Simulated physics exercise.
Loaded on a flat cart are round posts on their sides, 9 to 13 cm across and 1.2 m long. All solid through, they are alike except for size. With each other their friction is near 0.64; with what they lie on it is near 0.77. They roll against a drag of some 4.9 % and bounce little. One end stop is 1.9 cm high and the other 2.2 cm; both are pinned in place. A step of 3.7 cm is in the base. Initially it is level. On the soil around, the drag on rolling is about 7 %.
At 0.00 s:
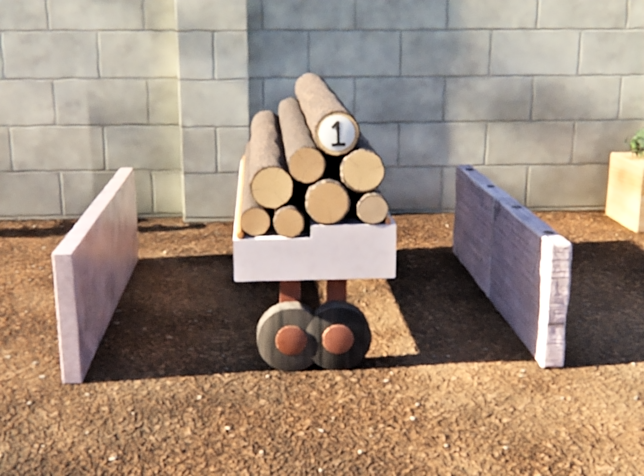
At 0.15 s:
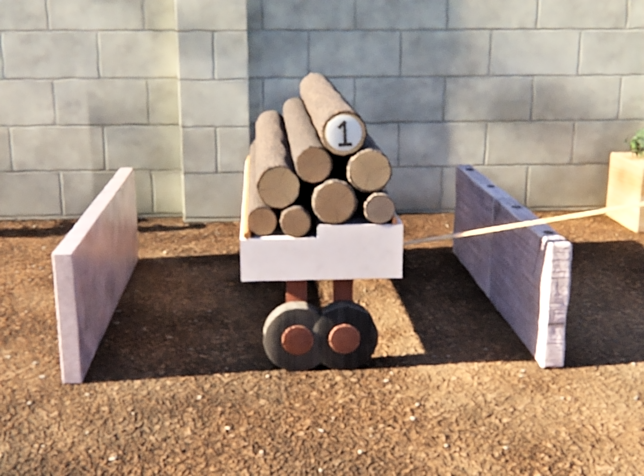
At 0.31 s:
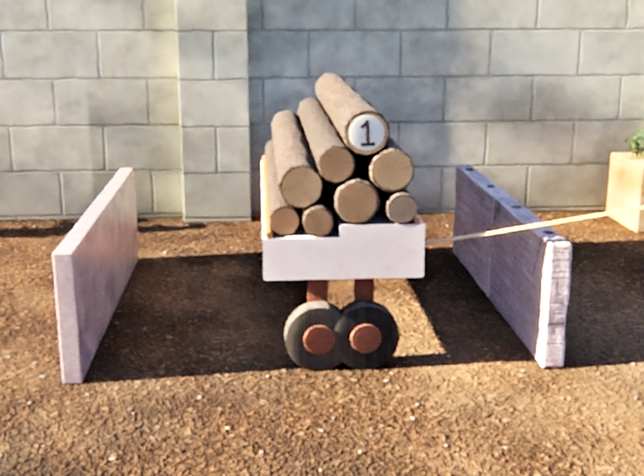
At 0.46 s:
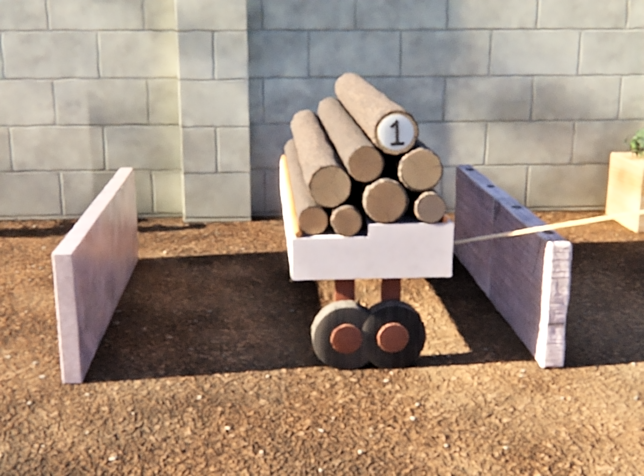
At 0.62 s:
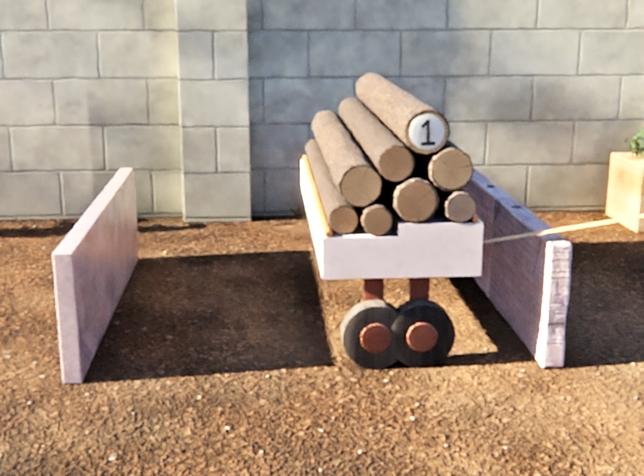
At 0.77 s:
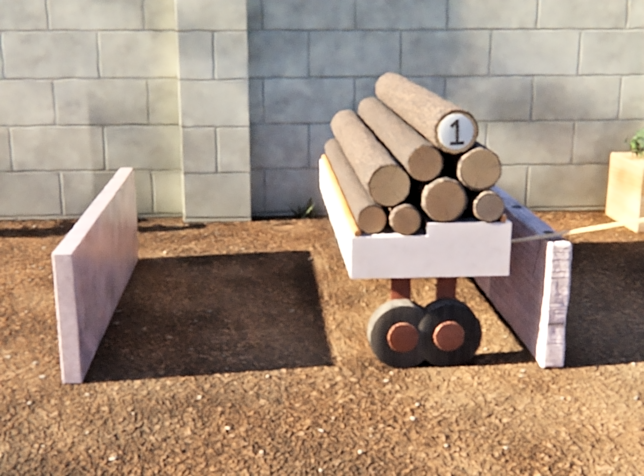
The clip shows a pale cart stacked with round posts, the top one numbered, between two low walls; a thin line appears at its right, and the cart moves steadily right, overlapping the right wall, its pile unchanged.
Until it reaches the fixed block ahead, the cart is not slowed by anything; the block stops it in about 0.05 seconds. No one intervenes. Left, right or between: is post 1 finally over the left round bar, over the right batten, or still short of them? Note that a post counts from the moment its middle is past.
Post 1 finishes right.
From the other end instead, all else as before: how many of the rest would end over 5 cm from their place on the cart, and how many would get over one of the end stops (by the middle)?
Result: 0 / 0.
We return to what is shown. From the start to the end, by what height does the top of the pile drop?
Roughly 10 cm.
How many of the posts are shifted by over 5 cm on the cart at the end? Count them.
The count is 2.
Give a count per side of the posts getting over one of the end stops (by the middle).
Going left then right, the counts are 0 and 2.
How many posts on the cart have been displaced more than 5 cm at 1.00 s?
By that point it's 0 of them.
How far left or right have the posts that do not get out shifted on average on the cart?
On average they drift right by around 0 cm.
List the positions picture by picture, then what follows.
In the first picture, 8 posts, 4 on the base, highest (337, 133); no. 1 (337, 133); left round bar (2.2 cm) (240, 232); right batten (1.9 cm) (388, 218); blocks (63, 252) and (561, 242).
Cart 1.9 cm to the right; stops (246, 232) and (395, 218); pile unchanged, in the second picture.
Cart 8 cm to the right; stops (269, 232) and (417, 217); pile unchanged, in the third picture.
Cart 16 cm to the right; stops (298, 231) and (446, 217); pile unchanged, in the fourth picture.
Cart 25 cm to the right; stops (329, 230) and (476, 216); pile unchanged, in the fifth picture.
Cart 33 cm to the right; stops (357, 230) and (504, 216); pile unchanged; no. 1 (456, 132), in the sixth picture.
After 1.00 s, cart 44 cm along; 0 now displaced over 5 cm; not one over the end stops; no. 1 0.8 cm right (moves measured on the cart).
After 1.20 s, cart 44 cm along; 0 now displaced over 5 cm; not one over the end stops; no. 1 2.7 cm right and 1.2 cm down.
After 1.79 s, cart 44 cm along; 2 now displaced over 5 cm; 2 over the right batten; no. 1 27 cm right and 25 cm down.
At rest by 2.3 s, 2 moved over 5 cm; 2 over the right batten; no. 1 rolled far off to the right; top of the pile 25 cm high, from 36 cm.
